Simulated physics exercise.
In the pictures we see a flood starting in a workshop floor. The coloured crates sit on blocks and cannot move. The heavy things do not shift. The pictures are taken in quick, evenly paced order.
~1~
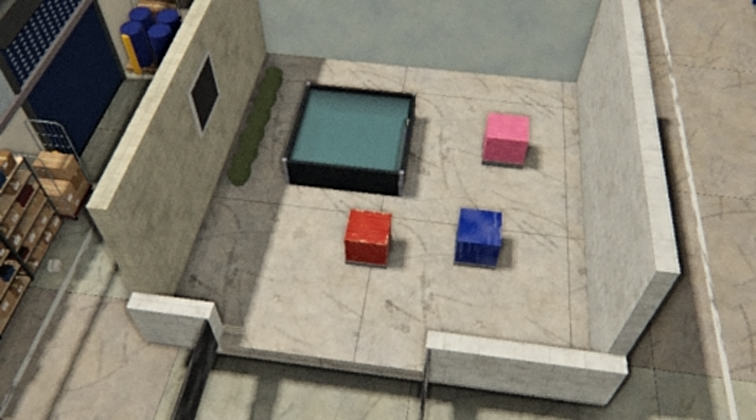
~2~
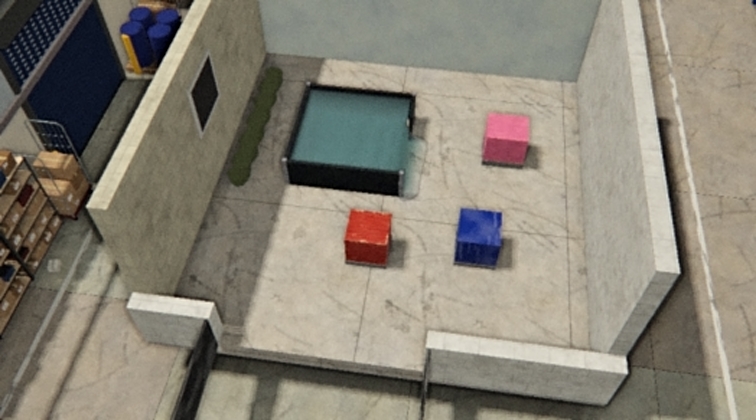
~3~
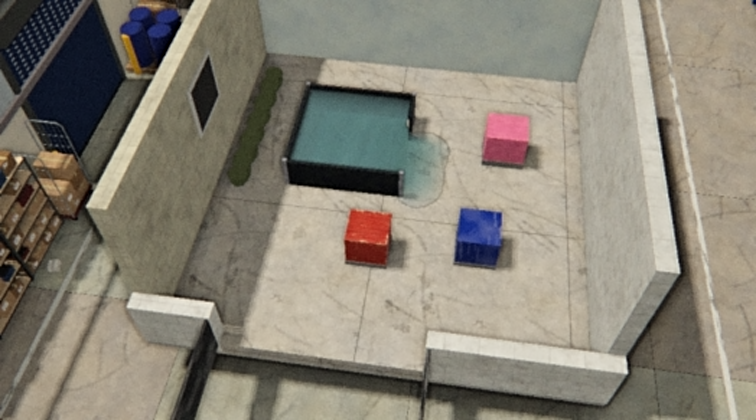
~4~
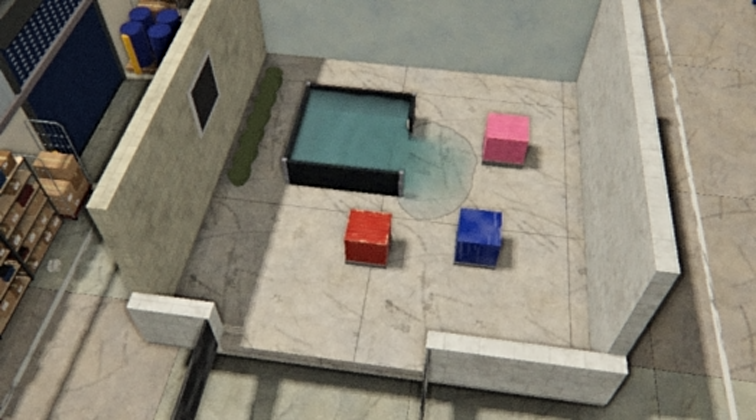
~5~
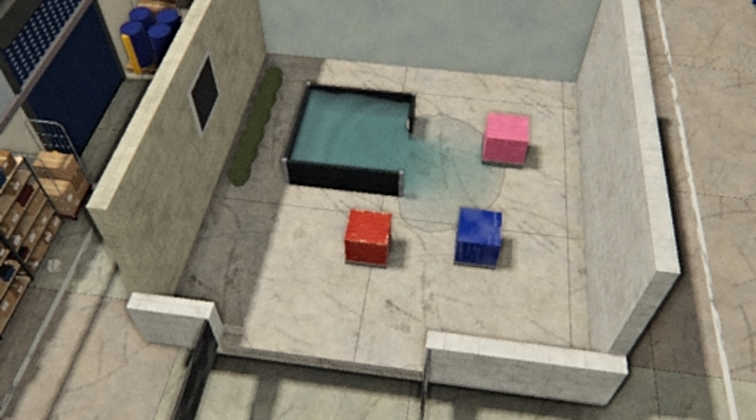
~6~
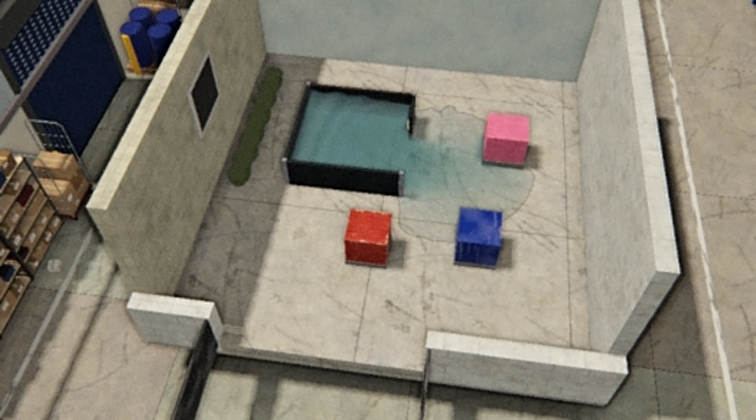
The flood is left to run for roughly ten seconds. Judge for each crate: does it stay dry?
Outcome: Blue crate: A wet one; pink crate: A wet one; red crate: A dry one.
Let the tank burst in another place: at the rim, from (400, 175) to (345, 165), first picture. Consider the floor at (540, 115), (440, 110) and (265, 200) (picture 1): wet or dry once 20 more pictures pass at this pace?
So it's nothing at the first, nothing at the second and liquid at the third.
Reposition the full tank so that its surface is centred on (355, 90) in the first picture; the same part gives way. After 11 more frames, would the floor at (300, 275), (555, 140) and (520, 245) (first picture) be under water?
As listed: Free of water, under water, awash.
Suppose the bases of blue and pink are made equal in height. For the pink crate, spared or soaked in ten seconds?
After ten seconds the pink is inundated.
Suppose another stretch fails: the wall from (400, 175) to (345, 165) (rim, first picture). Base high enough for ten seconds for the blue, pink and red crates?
Here's how it goes: The blue is swamped, the pink is left untouched, and the red is swamped.
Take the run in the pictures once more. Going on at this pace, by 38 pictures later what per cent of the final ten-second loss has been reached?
Near 40 %.
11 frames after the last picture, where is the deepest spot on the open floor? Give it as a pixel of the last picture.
Look near (575, 230).
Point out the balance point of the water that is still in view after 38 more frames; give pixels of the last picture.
Centre: Close to (450, 184).
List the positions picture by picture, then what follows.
Still water in the tank at (352, 130), in the first frame.
Water pours out at (404, 161) and has run to (418, 139), in the second frame.
The front is at (438, 141), out from the gap at (404, 162), in the third frame.
The front is at (468, 150), out from the gap at (404, 161), in the fourth frame.
The front is at (499, 168), out from the gap at (404, 161), in the fifth frame.
The front is at (527, 187), out from the gap at (404, 161), in the sixth frame.
A moment on, water covers 20 % of the floor; the blue crate water round its plinth, the pink crate water round its plinth, the red crate not reached.
Next, water covers 30 % of the floor; the blue crate water round its plinth, the pink crate water round its plinth, the red crate not reached.
Then, water covers 45 % of the floor; the blue crate water round its plinth, the pink crate water round its plinth, the red crate not reached.
Later, water covers 70 % of the floor; the blue crate water round its plinth, the pink crate water round its plinth, the red crate water round its plinth.
In the end, water covers 95 % of the floor; the blue crate was topped, the pink crate was topped, the red crate stayed above the water.
